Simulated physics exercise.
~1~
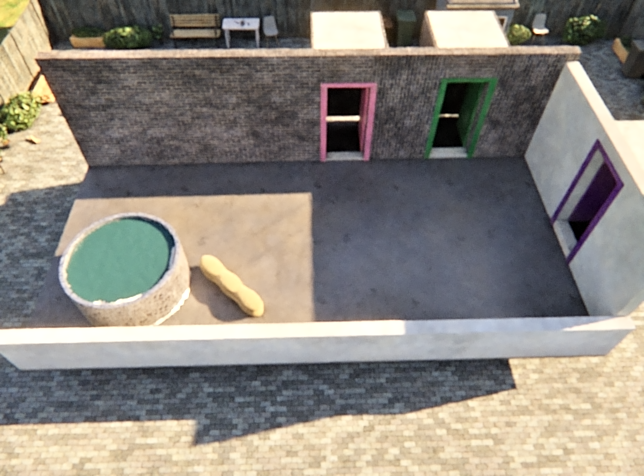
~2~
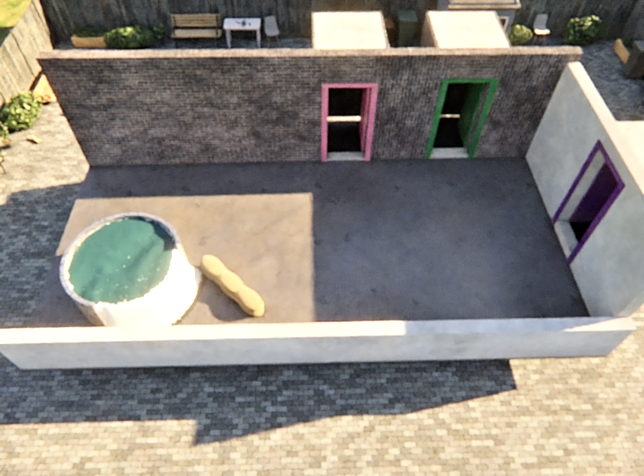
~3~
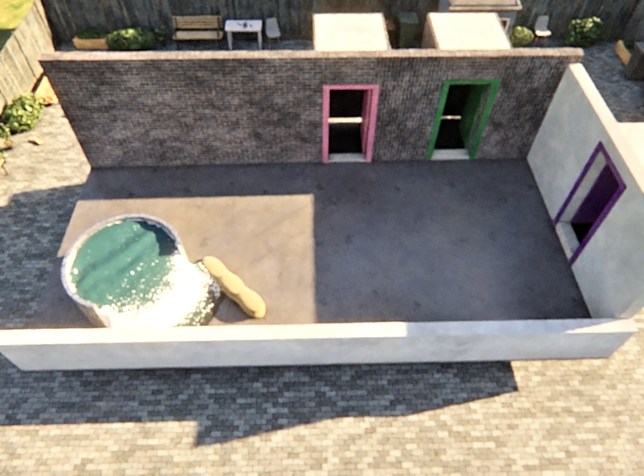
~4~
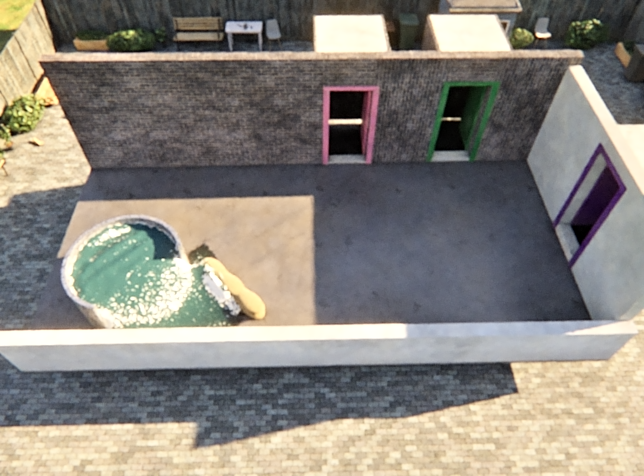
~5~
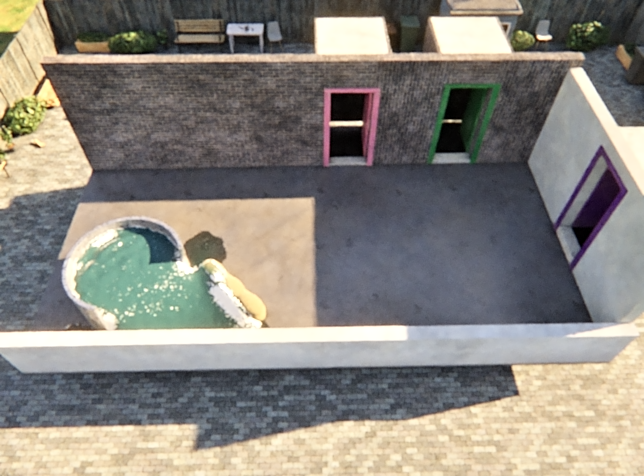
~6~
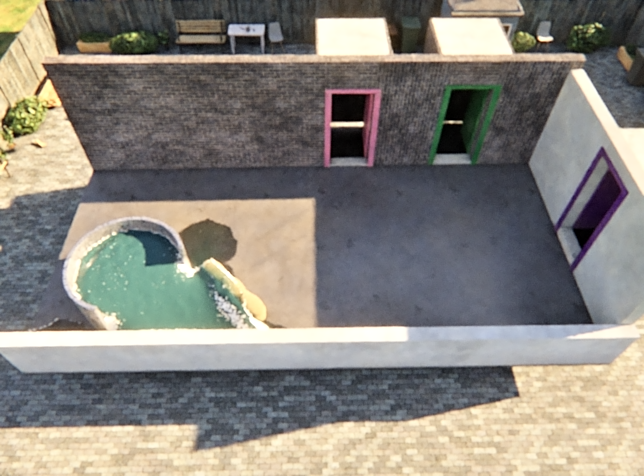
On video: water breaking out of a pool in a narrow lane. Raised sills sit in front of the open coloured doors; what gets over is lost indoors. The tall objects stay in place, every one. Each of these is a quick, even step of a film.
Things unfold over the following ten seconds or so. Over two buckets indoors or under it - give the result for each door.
In order: The purple door will keep to two buckets; the pink door will keep to two buckets; the green door will keep to two buckets.
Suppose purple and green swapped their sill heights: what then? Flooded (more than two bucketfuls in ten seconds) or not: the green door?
If you ask me, green stays within bounds.
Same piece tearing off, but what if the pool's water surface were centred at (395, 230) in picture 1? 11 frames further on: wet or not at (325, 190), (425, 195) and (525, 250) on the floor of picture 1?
In order, the three spots end up untouched, untouched and waterlogged.
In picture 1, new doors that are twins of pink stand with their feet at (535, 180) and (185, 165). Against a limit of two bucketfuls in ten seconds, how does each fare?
First tops the limit, then falls short.
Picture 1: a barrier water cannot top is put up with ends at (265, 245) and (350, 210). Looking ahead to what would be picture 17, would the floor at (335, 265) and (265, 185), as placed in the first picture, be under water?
Inundated; unwetted.
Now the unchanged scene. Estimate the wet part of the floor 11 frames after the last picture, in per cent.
It comes to 40 per cent.
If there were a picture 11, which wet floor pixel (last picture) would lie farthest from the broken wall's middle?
Front's tip: Near (471, 345).
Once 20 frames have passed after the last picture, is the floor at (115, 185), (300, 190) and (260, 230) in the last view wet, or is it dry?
Same order as asked: Dry as before; dry as before; drenched.
A moment on, water covers 20 % of the floor; the purple door not reached, the pink door not reached, the green door not reached.
Next, water covers 40 % of the floor; the purple door not reached, the pink door not reached, the green door not reached.
Then, water covers 70 % of the floor; the purple door wet at the sill, nothing in, the pink door not reached, the green door not reached.
Later, water covers 70 % of the floor; the purple door wet at the sill, nothing in, the pink door wet at the sill, nothing in, the green door wet at the sill, nothing in.
In the end, water covers 85 % of the floor; the purple door wet at the sill, nothing in, the pink door under two buckets in, the green door under two buckets in.
